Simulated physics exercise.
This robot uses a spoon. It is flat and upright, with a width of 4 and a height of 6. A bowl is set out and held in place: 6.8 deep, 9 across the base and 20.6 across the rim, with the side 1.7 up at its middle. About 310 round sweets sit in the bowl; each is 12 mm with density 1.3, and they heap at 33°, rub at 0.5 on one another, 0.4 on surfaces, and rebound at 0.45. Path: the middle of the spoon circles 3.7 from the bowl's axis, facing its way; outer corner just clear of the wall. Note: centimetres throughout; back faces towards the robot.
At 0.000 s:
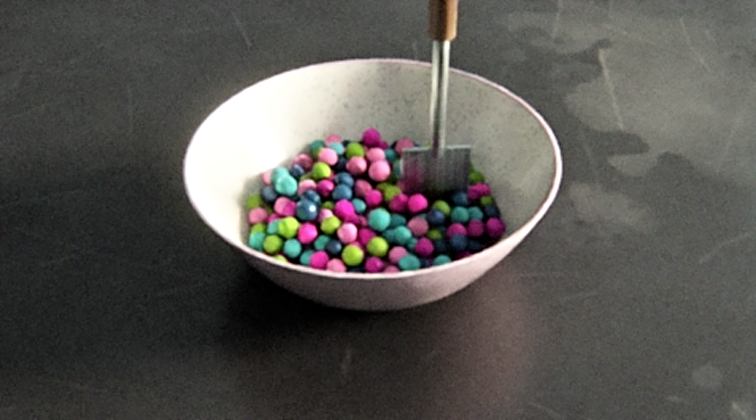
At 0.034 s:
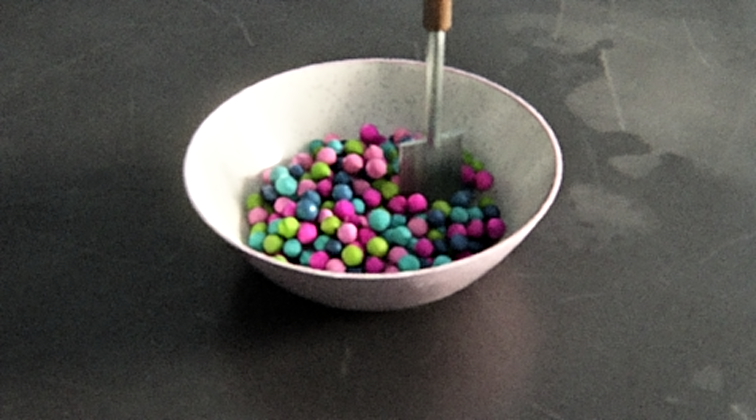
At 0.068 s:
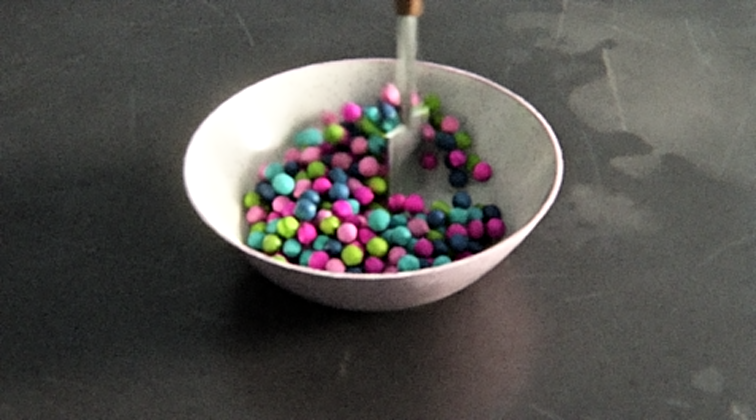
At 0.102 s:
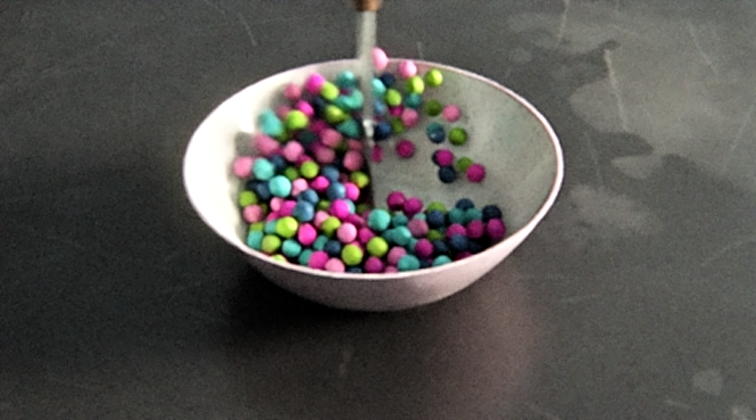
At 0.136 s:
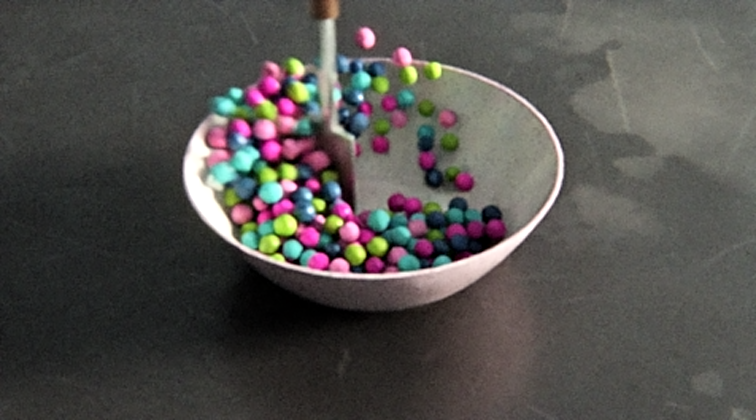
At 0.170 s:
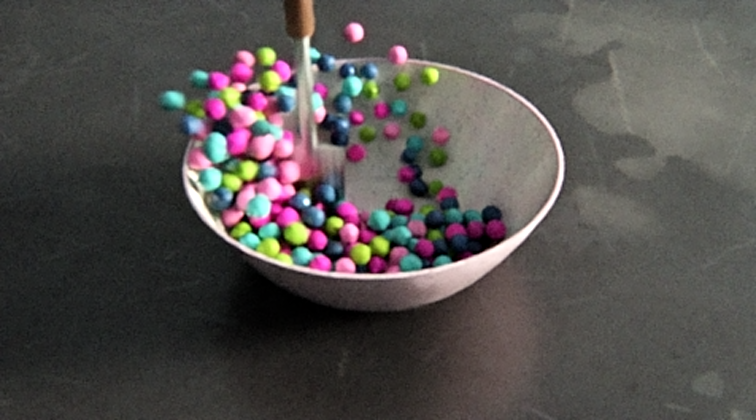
A white bowl of small round sweets in magenta, pink, lime green, teal and dark blue sits on a dark, scratched grey surface, seen from above at an angle by a still camera. A flat-ended metal spoon with a brown handle stands upright in the bowl, right of centre. It sweeps leftward around the back, pushing sweets into a heap at the left while several fly above the rim.
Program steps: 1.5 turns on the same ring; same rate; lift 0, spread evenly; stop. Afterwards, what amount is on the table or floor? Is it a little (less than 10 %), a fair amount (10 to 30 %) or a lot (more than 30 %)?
A fair amount, from 10 to 30 %.
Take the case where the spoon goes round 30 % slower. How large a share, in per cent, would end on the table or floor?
Roughly 5 per cent.
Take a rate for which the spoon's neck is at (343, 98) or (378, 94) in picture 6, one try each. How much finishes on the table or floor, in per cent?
Some 5 and 0 per cent respectively.
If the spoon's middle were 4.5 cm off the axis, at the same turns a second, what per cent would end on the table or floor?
It would be near 40 per cent.
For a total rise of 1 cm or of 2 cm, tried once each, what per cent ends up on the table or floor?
First try about 15 per cent, second about 20 per cent.
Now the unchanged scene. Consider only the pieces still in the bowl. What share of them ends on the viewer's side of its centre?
Estimate: Some 50 %.
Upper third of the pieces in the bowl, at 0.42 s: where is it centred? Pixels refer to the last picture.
Centre estimate: (448, 125).
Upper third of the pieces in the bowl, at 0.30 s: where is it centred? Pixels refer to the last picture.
About (410, 235).
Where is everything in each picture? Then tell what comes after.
Spoon neck at (438, 125), 0° round; upper third of the load around (374, 205), from x 255 to 495, top at y 140; 312 in the bowl, in the first picture.
Spoon neck at (433, 116), 16° round; upper third of the load around (375, 195), from x 255 to 495, top at y 135, in the second picture.
Spoon neck at (406, 99), 54° round; upper third of the load around (366, 163), from x 250 to 495, top at y 95, in the third picture.
Spoon neck at (367, 94), 91° round; upper third of the load around (335, 139), from x 245 to 495, top at y 60, in the fourth picture.
Spoon neck at (329, 103), 129° round; upper third of the load around (291, 129), from x 220 to 495, top at y 40; 311 in the bowl, 1 in flight or on the tool, in the fifth picture.
Spoon neck at (307, 123), 167° round; upper third of the load around (259, 129), from x 170 to 495, top at y 35; 308 in the bowl, 4 in flight or on the tool, in the sixth picture.
By 0.30 s, 307° round, highest piece 11 above the table; 281 in the bowl, 6 on the table or floor, 25 in flight or on the tool.
By 0.42 s, 88° round, highest piece 9 above the table; 258 in the bowl, 39 on the table or floor, 15 in flight or on the tool.
By 0.68 s, 180° round, highest piece 7 above the table; 246 in the bowl, 63 on the table or floor, 3 in flight or on the tool.
By 1.38 s, 180° round, highest piece 6 above the table; 246 in the bowl, 66 on the table or floor.
Final count, 246 in the bowl, 66 on the table or floor. That is 21 % on the table or floor.
